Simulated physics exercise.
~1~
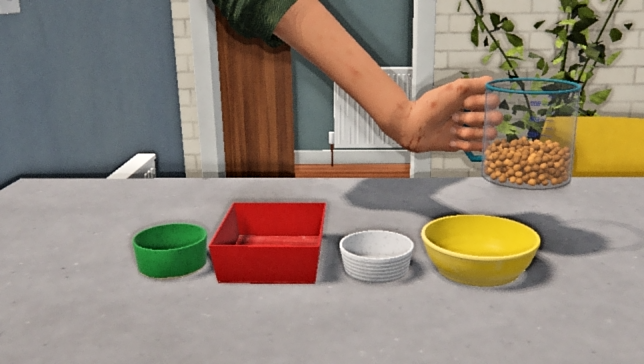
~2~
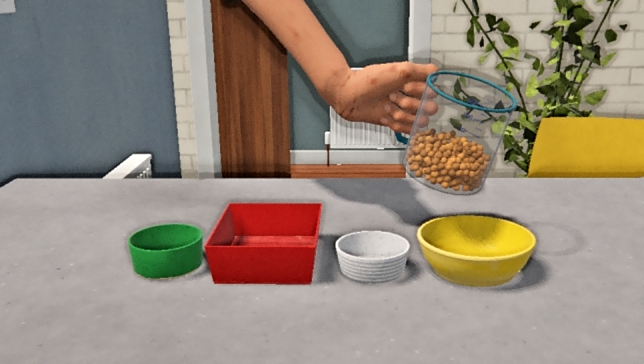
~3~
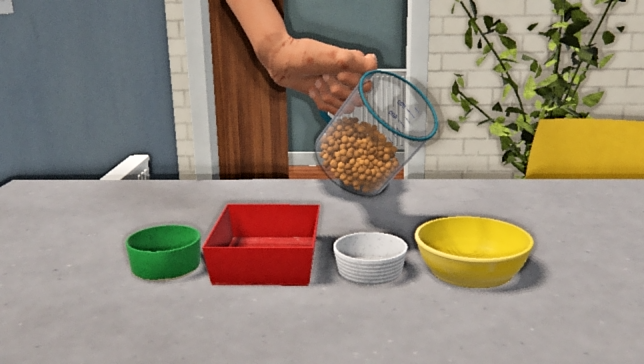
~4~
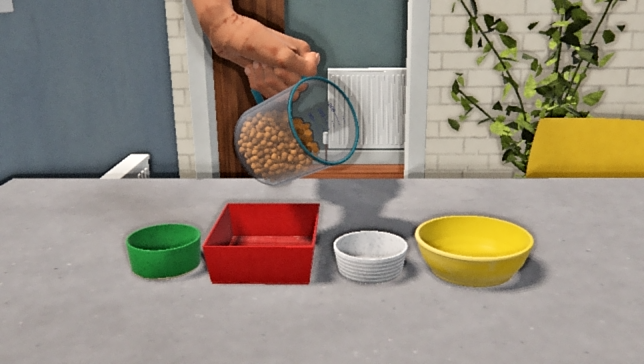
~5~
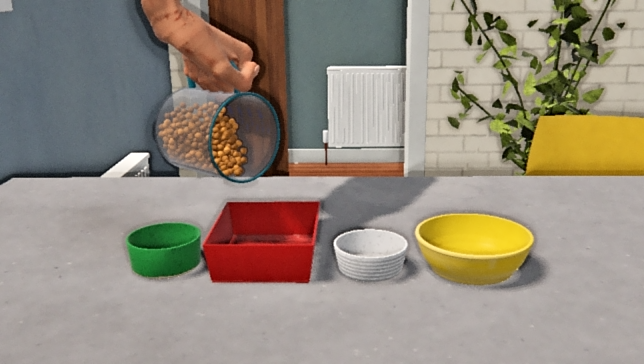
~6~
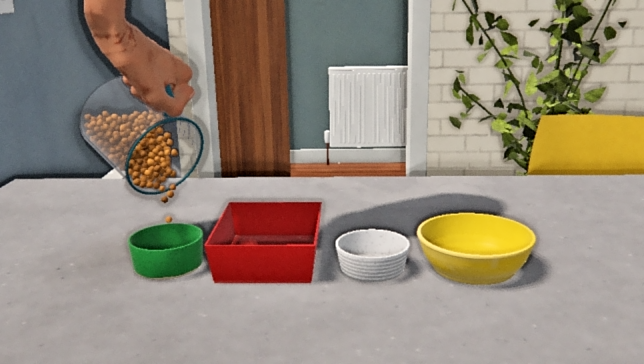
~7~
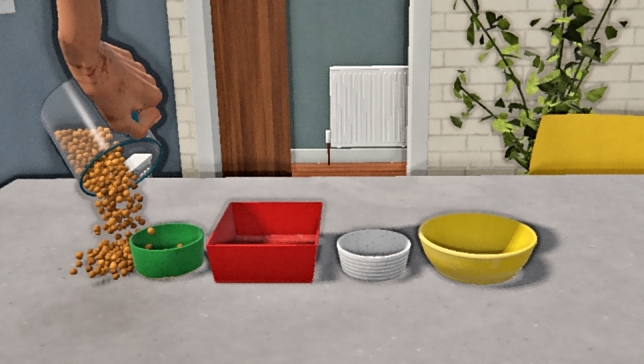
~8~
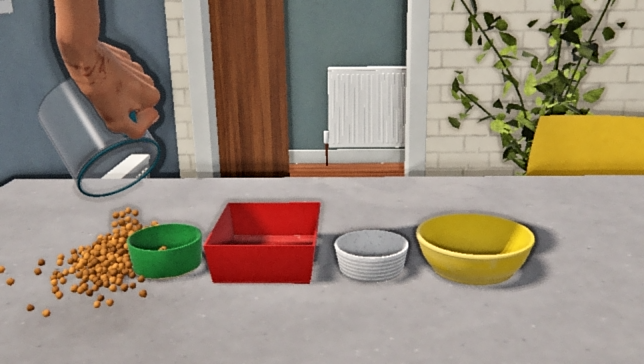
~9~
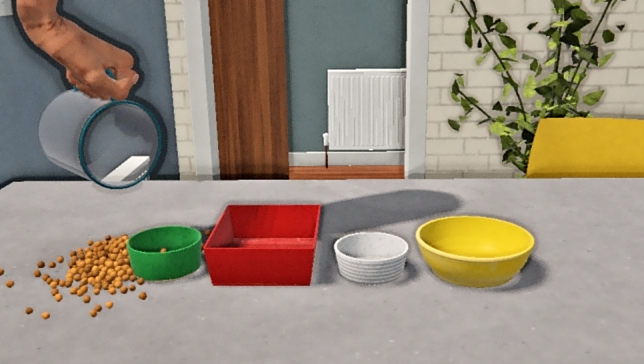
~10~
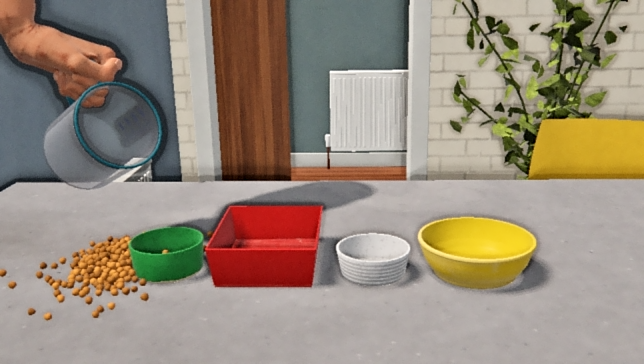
A hand holds a clear jug of small orange-brown chickpeas above a grey table, seen from the front with a slight sway. On the table, from left to right, stand a green dish, a square red tin, a small white dish and a yellow bowl, with a radiator, a plant and a yellow chair behind. The hand carries the jug left past the containers, tipping it steadily. Over the green dish a few chickpeas drop, then the rest pour out just left of it. The emptied jug tilts partway back, leaving most chickpeas scattered on the table and only a few in the green dish.
